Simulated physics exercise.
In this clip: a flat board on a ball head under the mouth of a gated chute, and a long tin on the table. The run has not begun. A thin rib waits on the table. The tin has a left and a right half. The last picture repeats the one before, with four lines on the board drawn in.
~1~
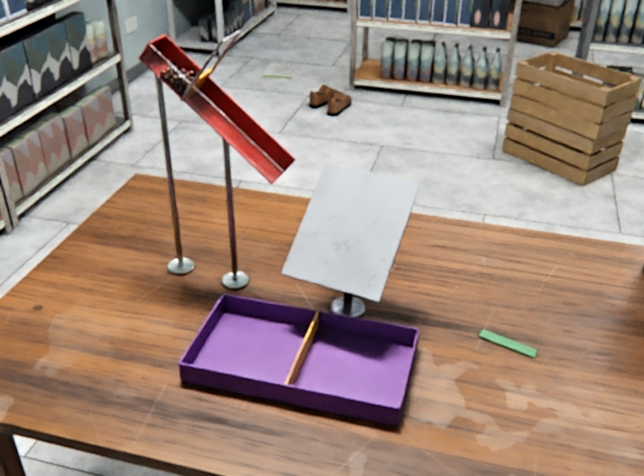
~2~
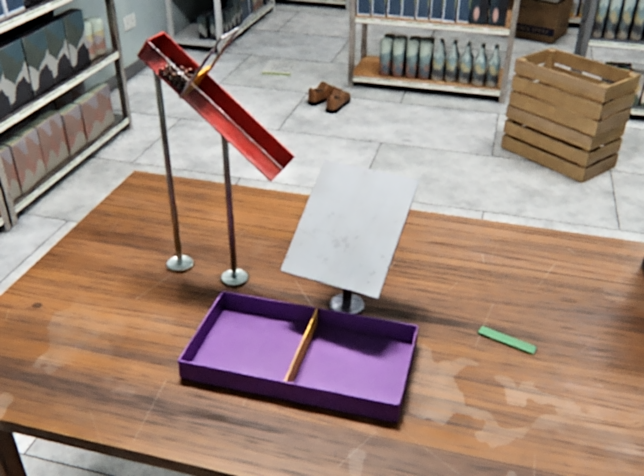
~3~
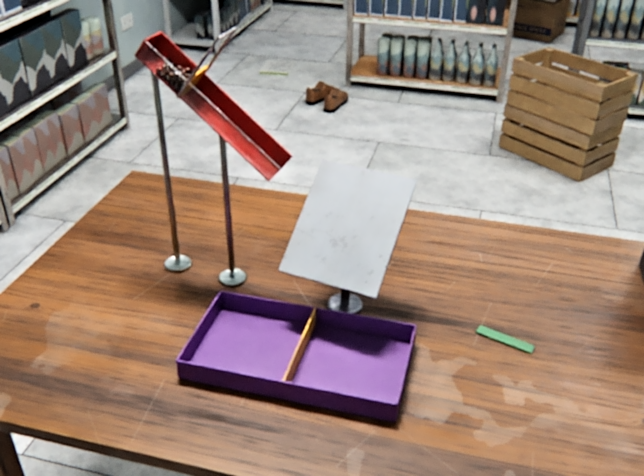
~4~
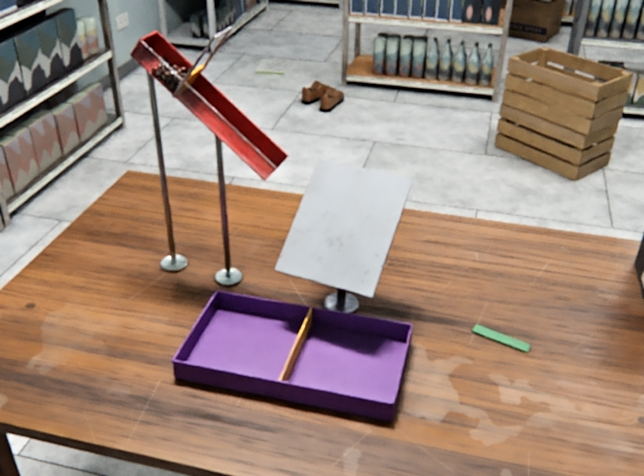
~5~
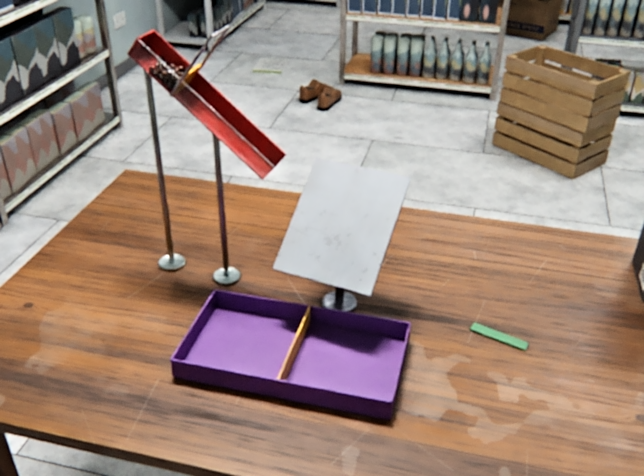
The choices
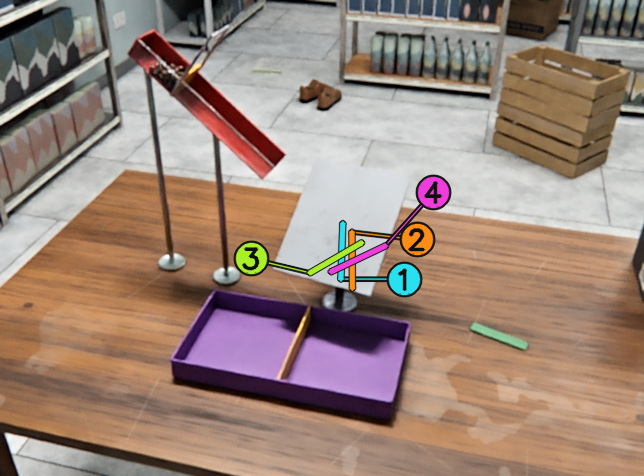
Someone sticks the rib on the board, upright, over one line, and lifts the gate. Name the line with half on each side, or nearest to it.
4 is best.
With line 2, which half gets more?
Right.
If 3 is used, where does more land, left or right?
The left half.
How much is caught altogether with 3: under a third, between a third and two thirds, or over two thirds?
It is over two thirds.
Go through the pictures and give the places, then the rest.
The first frame shows load behind the gate at (184, 79), chocolate balls; lip of the chute at (278, 178), sloping fairly steeply.
The second frame shows middle of the board at (350, 225), tilted fairly steeply; middle of its low edge at (328, 284); of its high edge at (371, 170).
The third frame shows front corners of the tin at (176, 360) and (397, 404); front end of its middle wall at (283, 381); gate still shut at (200, 73).
The fourth frame shows middle of the load at (176, 75); lip at (271, 175).
The fifth frame shows middle of the load at (174, 74); lip at (269, 174).
On the marked copy, line 1 from (342, 223) to (340, 279); line 2 from (351, 232) to (352, 288); line 3 from (361, 242) to (310, 272); line 4 from (385, 245) to (331, 271).
With 1, of what is caught, a small part in the left half, nearly all in the right.
With 2, of what is caught, a small part in the left half, nearly all in the right.
With 3, of what is caught, most in the left half, about a quarter in the right.
With 4, of what is caught, about two thirds in the left half, about a third in the right.
